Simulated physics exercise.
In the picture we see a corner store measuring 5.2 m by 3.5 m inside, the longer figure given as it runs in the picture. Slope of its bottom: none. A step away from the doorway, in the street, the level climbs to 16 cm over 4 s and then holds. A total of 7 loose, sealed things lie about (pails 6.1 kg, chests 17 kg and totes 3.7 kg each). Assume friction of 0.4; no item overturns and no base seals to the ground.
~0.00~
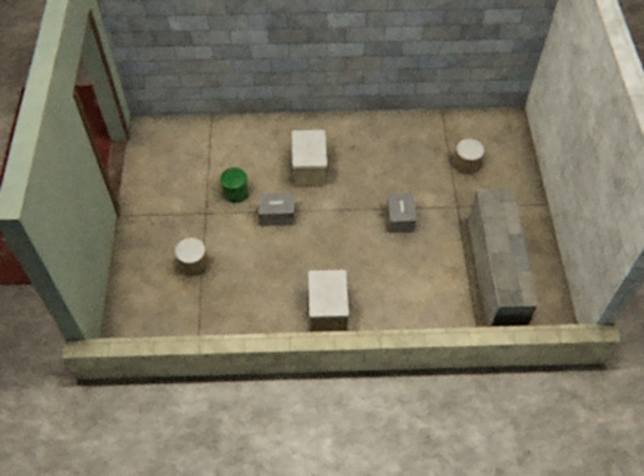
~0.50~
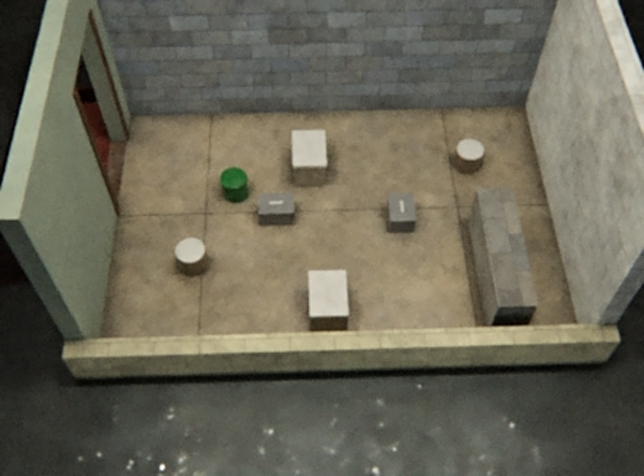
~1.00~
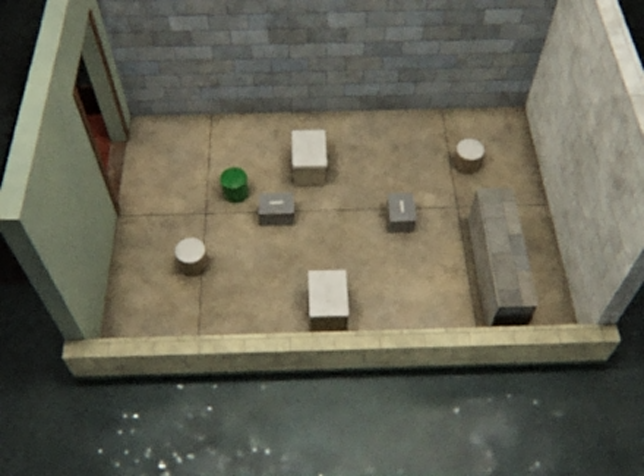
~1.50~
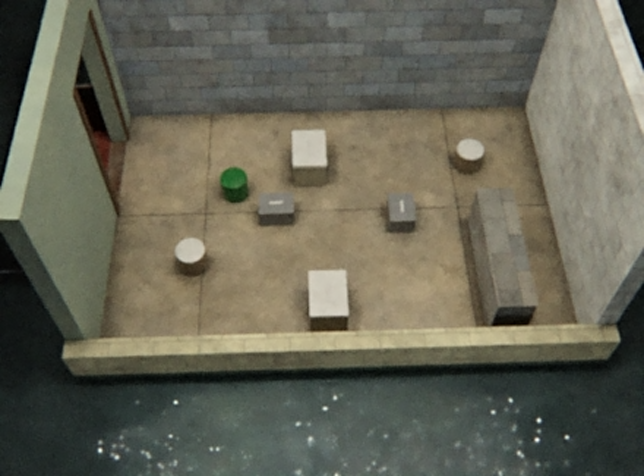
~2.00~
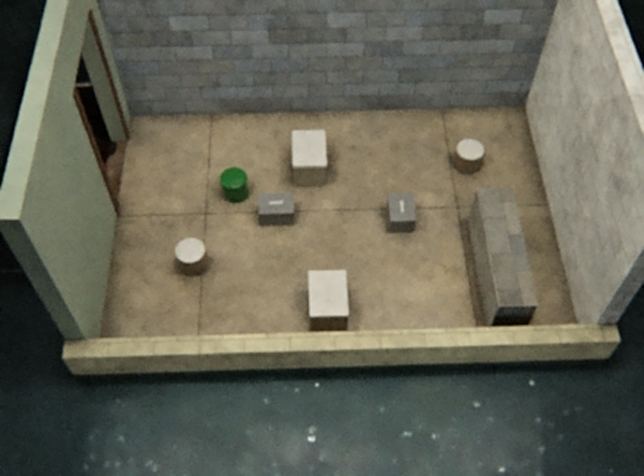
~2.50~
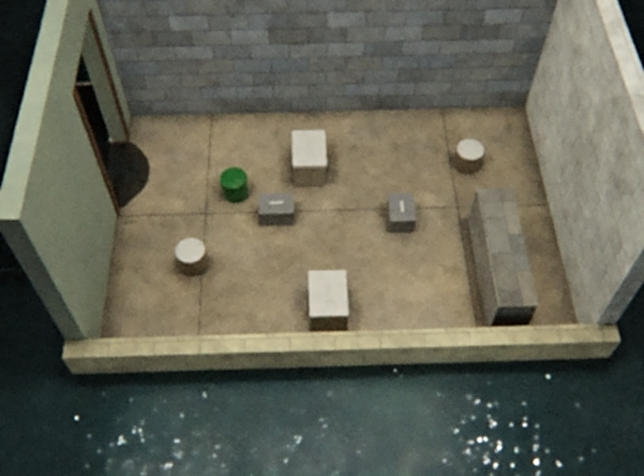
In a corner store seen from above, a green pail, pale chests and other loose items sit on a tan floor while the gray street outside turns to dark, glinting water. Nothing inside shifts, and finally a small dark patch of water spreads in at the left doorway.
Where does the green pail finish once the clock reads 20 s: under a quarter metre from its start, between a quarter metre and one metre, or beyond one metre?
It finishes past the one-metre mark.
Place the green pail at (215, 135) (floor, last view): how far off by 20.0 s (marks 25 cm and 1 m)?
It gets carried off.
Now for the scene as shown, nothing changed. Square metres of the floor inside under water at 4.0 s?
The covered patch comes to about 3.0 m2.
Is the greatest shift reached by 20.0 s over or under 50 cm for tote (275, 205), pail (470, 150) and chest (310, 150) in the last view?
Result, in order: Higher / higher / higher.
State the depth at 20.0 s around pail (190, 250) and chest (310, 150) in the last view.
Depths: Near 6 cm, then near 10 cm.
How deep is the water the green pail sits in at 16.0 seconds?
Depth: About 8 cm.
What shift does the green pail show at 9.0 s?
By then it has shifted roughly 100 cm.
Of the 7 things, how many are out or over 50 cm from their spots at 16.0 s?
The number comes to 3.
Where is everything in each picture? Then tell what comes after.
The first picture shows the green pail at (234, 178) rests on the ground; water covers 0.0 m2; 0 of 7 have shifted.
The second picture shows the green pail at (234, 178) rests on the ground; water covers 0.0 m2; 0 of 7 have shifted.
The third picture shows the green pail at (234, 178) rests on the ground; 0.0 m2 under water; 0 of 7 have shifted.
The fourth picture shows the green pail at (234, 178), on the bottom; 0.0 m2 under water; 0 of 7 have shifted.
The fifth picture shows the green pail at (234, 178) rests on the ground; water covers 0.0 m2; 0 of 7 have shifted.
The sixth picture shows the green pail at (234, 178) rests on the ground; water covers 0.2 m2; 0 of 7 have shifted.
After 4.0 s the green pail is near (234, 178), 0.0 m from its start, aground; 0 afloat.
After 9.0 s the green pail is near (306, 218), 1.0 m from its start, aground; 0 afloat.
After 16.0 s the green pail is near (357, 241), 1.7 m from its start, afloat; 4 afloat.
After 20.0 s the green pail is near (259, 327), 2.0 m from its start, afloat; 5 afloat.
